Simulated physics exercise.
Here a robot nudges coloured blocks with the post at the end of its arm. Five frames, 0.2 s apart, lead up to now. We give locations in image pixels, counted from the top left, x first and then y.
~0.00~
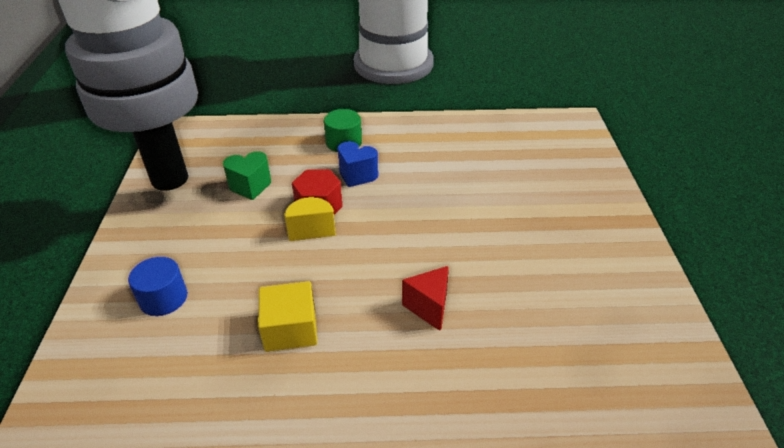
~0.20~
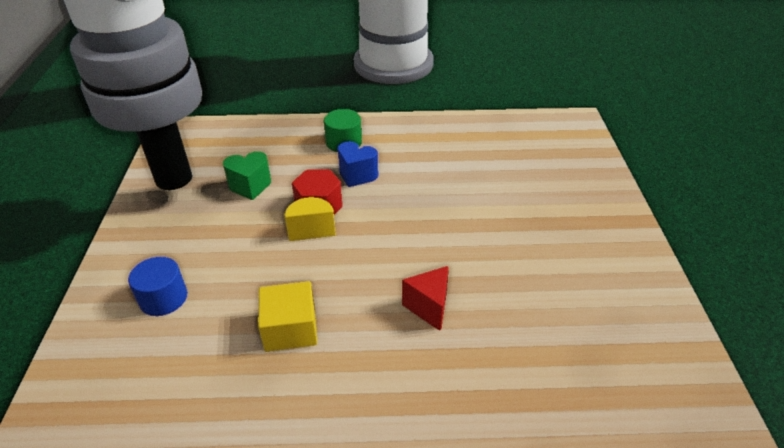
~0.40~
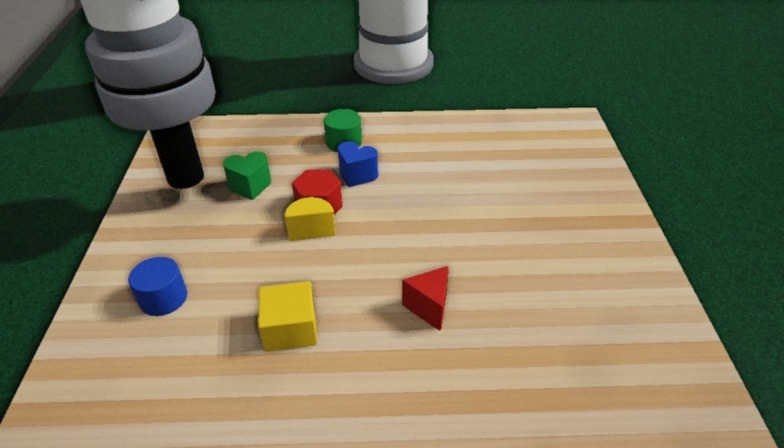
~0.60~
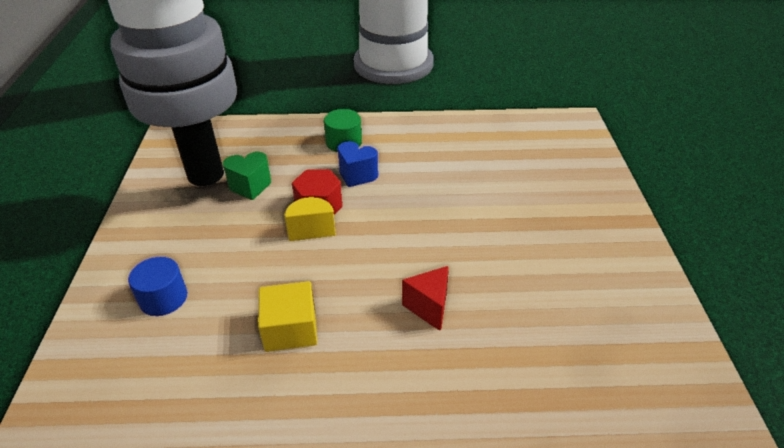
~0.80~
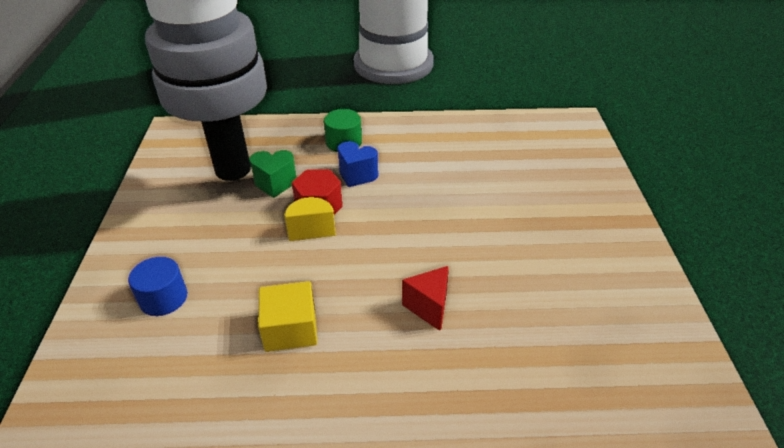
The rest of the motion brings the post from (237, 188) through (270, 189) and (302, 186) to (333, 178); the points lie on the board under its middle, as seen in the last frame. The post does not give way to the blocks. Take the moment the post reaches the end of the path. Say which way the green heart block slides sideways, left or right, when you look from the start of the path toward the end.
The answer is left: Facing from the path's start to its end, that's where the green heart block shifts.
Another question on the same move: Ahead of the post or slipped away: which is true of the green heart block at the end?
It will keep going ahead of the post.
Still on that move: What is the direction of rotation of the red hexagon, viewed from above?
It swings round clockwise.
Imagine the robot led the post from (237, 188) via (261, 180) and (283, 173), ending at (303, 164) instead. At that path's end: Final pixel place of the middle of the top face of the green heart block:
The middle of its upper face will lie at (321, 153).
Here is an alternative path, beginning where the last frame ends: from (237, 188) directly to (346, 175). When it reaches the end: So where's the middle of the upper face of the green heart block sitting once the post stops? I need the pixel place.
At (377, 154).
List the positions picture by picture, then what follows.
In the first picture, post tip at (170, 180); block tops, green heart block at (245, 162); red hexagon at (316, 182); green round block at (342, 118); blue heart block at (356, 151).
In the second picture, post at (174, 179); blocks unchanged.
In the third picture, post at (186, 178); blocks unchanged.
In the fourth picture, post at (206, 175); blocks unchanged.
In the fifth picture, post at (233, 170); green heart block at (271, 160); red hexagon at (316, 182); green round block at (342, 118); blue heart block at (356, 151).
The first path, step by step. One third of the way, post at (267, 172); green heart block at (304, 158).
Two thirds of the way, post at (301, 168); green heart block at (332, 151); red hexagon at (320, 182); blue heart block at (369, 148), turned 20° clockwise.
At the end, post at (332, 160); green heart block at (360, 141); red hexagon at (325, 181), turned 30° clockwise; green round block in place; blue heart block at (393, 145), turned 55° clockwise.
